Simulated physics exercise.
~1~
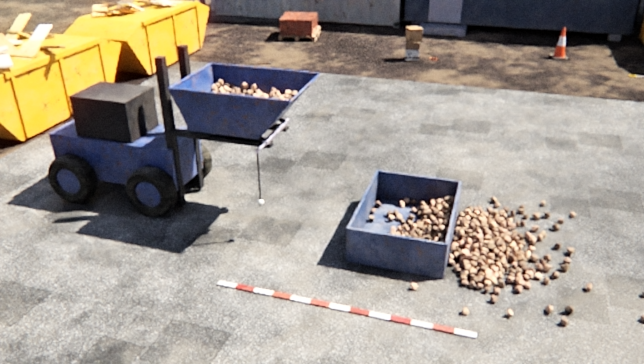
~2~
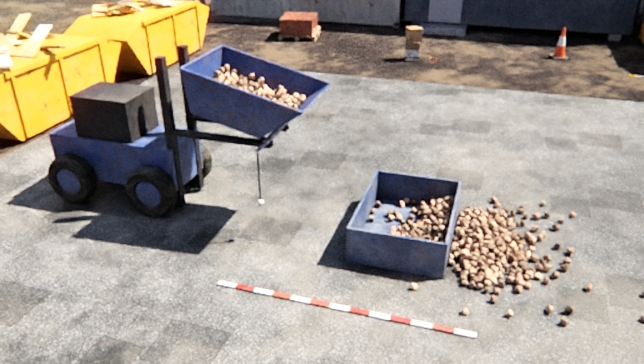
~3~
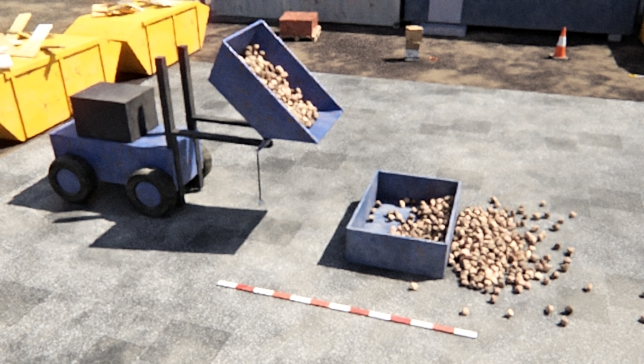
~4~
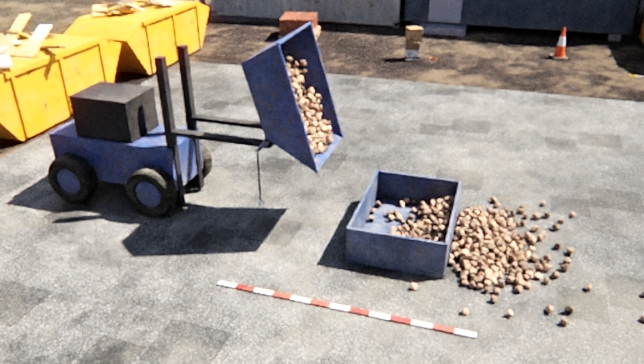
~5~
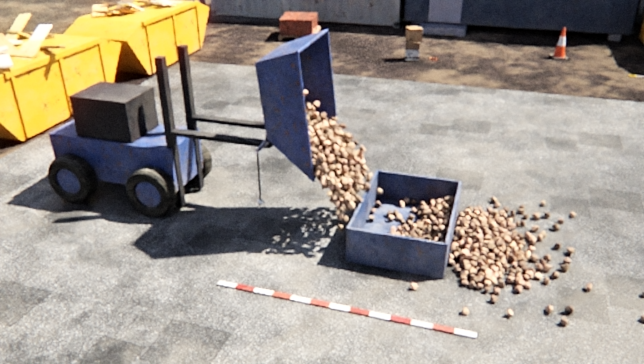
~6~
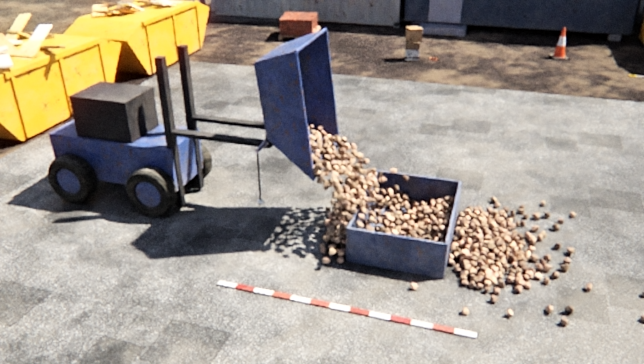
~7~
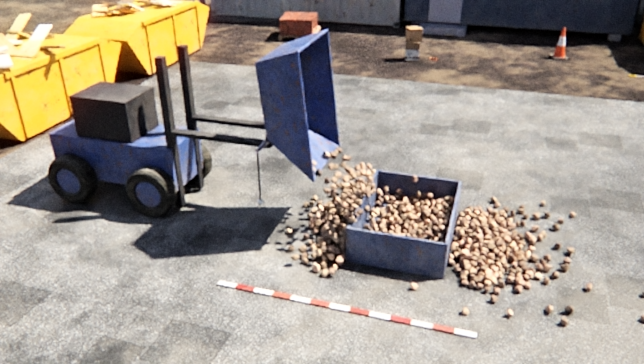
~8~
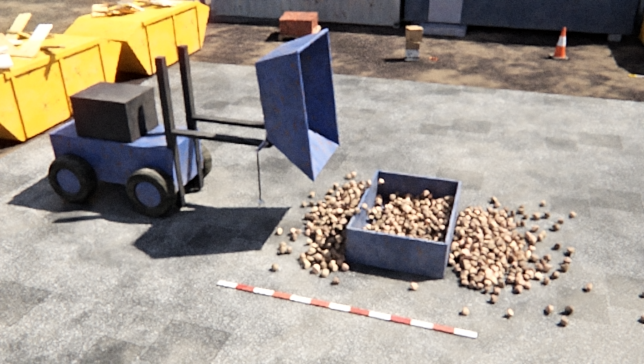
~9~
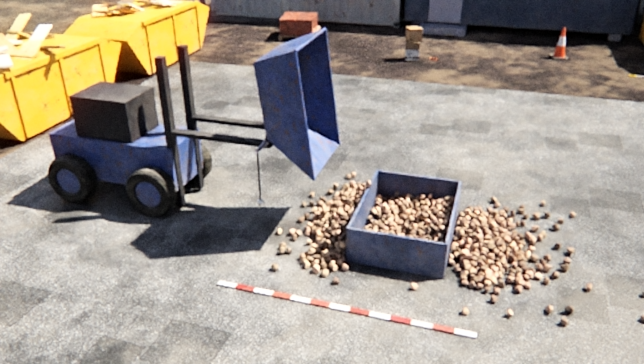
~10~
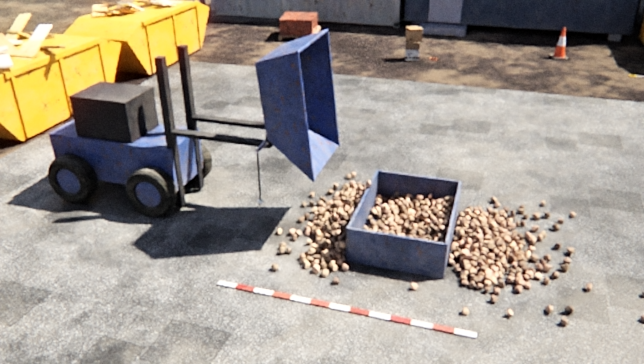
The clip opens on a blue forklift at the left holding a raised blue skip of pale brown stones, with a partly filled blue bin on the paving to its right and more stones scattered beyond it. The skip tips steadily forward to the right, and the stones slide toward its lower edge. Once it is nearly upright, they pour out in a thick stream, landing in front of the bin and then inside it. The skip gives slight jerks as the last stones drop. It ends empty and steeply tilted, with the bin fuller and a large heap spilled on its near left side.
